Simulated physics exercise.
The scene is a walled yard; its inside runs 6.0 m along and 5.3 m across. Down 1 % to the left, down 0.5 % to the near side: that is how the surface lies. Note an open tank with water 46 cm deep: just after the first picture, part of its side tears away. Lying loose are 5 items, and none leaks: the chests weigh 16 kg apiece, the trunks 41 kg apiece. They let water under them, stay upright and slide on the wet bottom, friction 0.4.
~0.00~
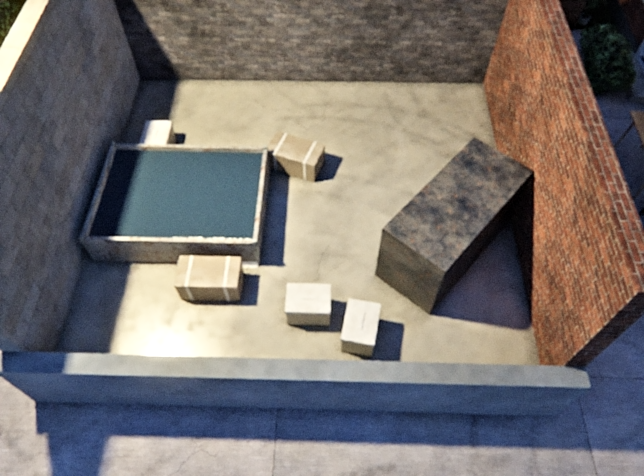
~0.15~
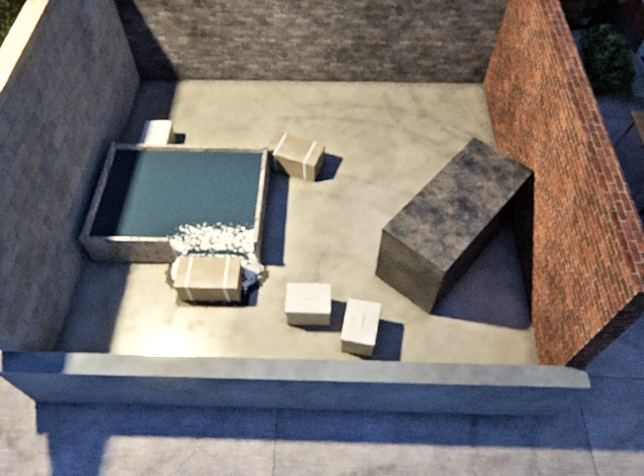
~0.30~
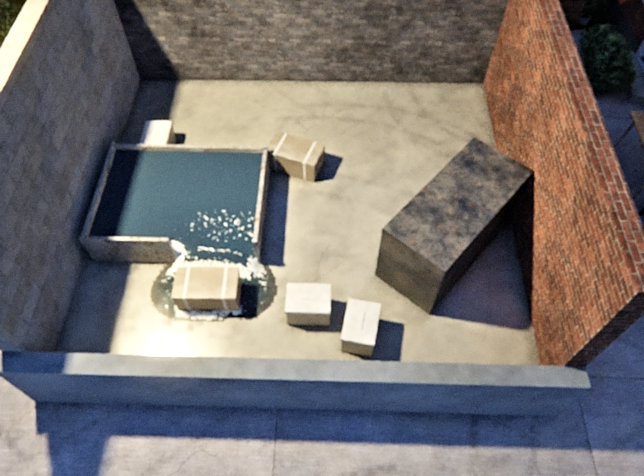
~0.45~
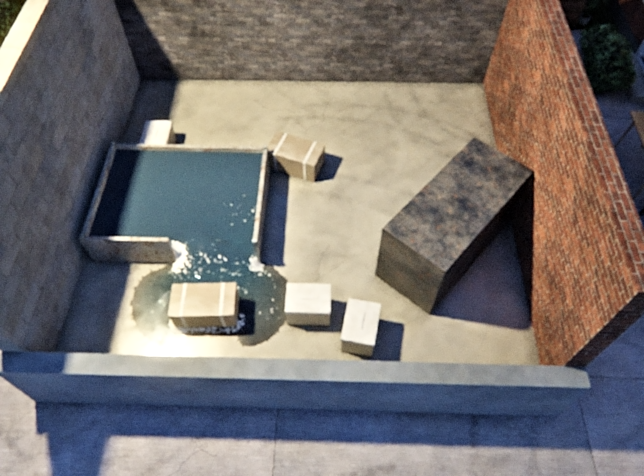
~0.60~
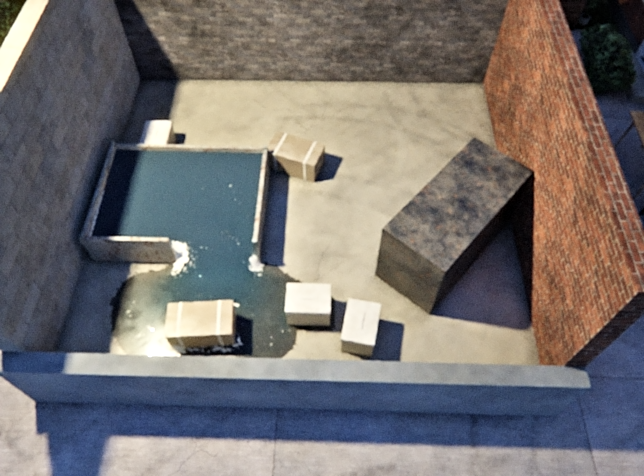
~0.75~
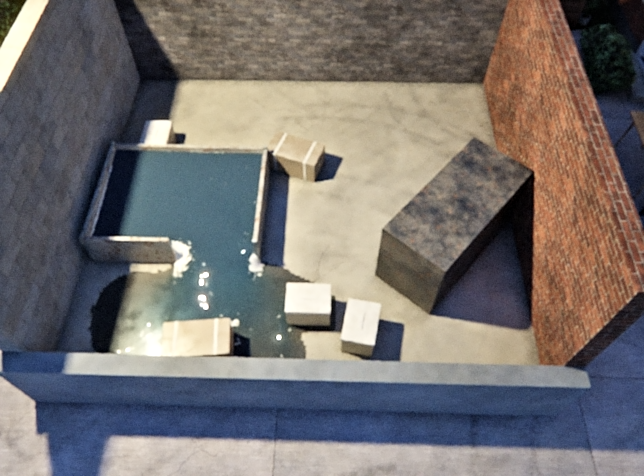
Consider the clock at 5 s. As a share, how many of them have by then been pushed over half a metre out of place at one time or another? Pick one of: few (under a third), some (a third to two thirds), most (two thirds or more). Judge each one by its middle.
Some.
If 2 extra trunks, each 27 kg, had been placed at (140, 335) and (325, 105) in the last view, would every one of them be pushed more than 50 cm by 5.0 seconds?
In order: Beyond it, within it.
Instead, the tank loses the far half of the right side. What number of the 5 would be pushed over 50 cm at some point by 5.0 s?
Result: 1 of them.
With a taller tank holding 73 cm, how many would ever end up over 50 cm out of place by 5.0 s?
Then it comes to 3.
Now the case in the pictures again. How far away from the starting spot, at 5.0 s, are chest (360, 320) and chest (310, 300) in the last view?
Object 1: 60 cm. Object 2: 100 cm.
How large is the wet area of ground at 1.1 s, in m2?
Somewhere around 8.0 m2, roughly.
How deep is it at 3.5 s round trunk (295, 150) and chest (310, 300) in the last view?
I'd estimate 0 cm for the first and 4 cm for the second.
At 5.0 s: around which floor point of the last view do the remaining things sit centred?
Mean position approx. (262, 228).
After 1.1 s 1 of 5 are over 50 cm from their spots; 0 afloat.
After 2.2 s 1 of 5 are over 50 cm from their spots; 1 afloat.
After 3.5 s 3 of 5 are over 50 cm from their spots; 1 afloat.
After 5.0 s 3 of 5 are over 50 cm from their spots, and 3 have been at some point; 1 afloat.
